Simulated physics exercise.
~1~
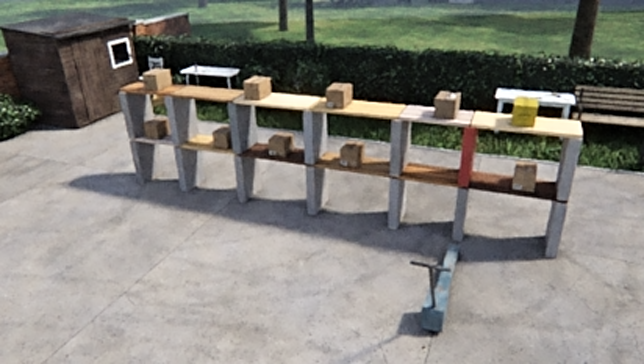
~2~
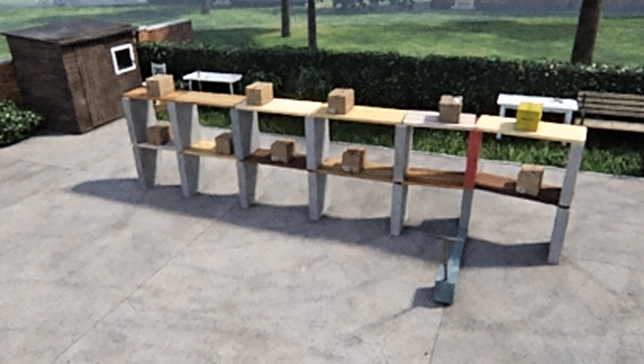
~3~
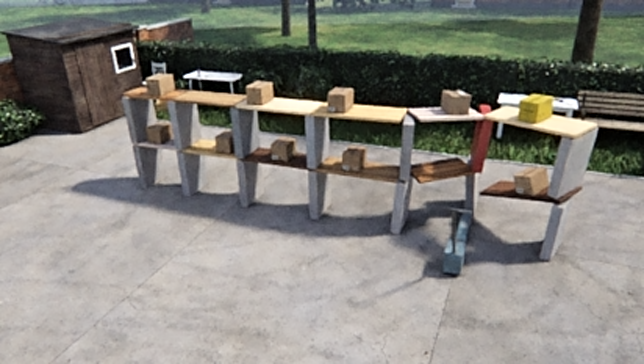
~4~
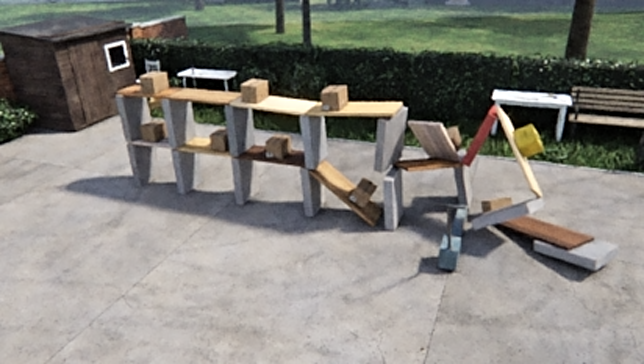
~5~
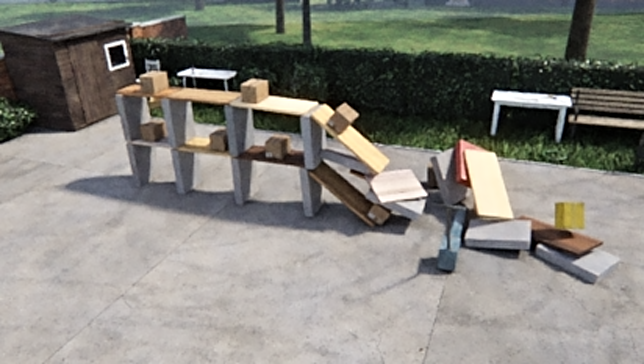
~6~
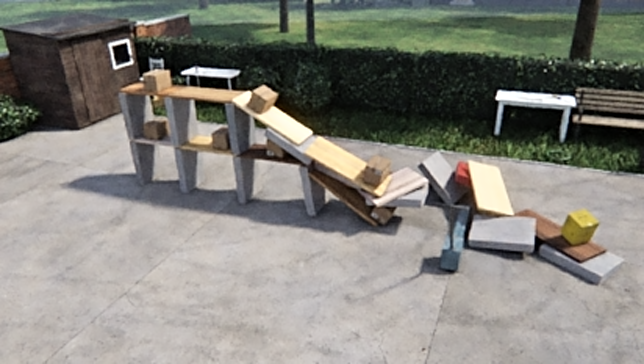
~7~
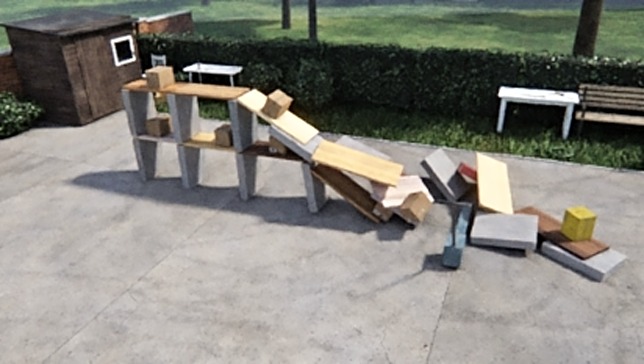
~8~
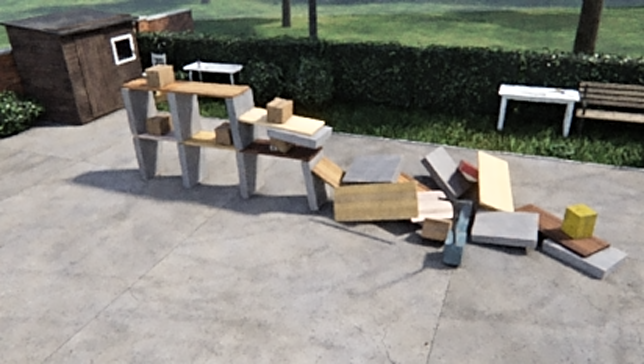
A long two-tier rack of loose boards on grey uprights stands across a concrete yard, seen from slightly above, with a dark shed at left and a hedge, white table and bench behind. Brown cartons sit on both tiers, with a yellow one at the top right near a red upright. A blue-grey floor jack slides in from the front and pushes at the base near the red upright. The right end buckles and drops, tumbling the yellow carton. The collapse spreads leftward, bay by bay, spilling boards and cartons. It ends with the left part standing beside a heap of debris.
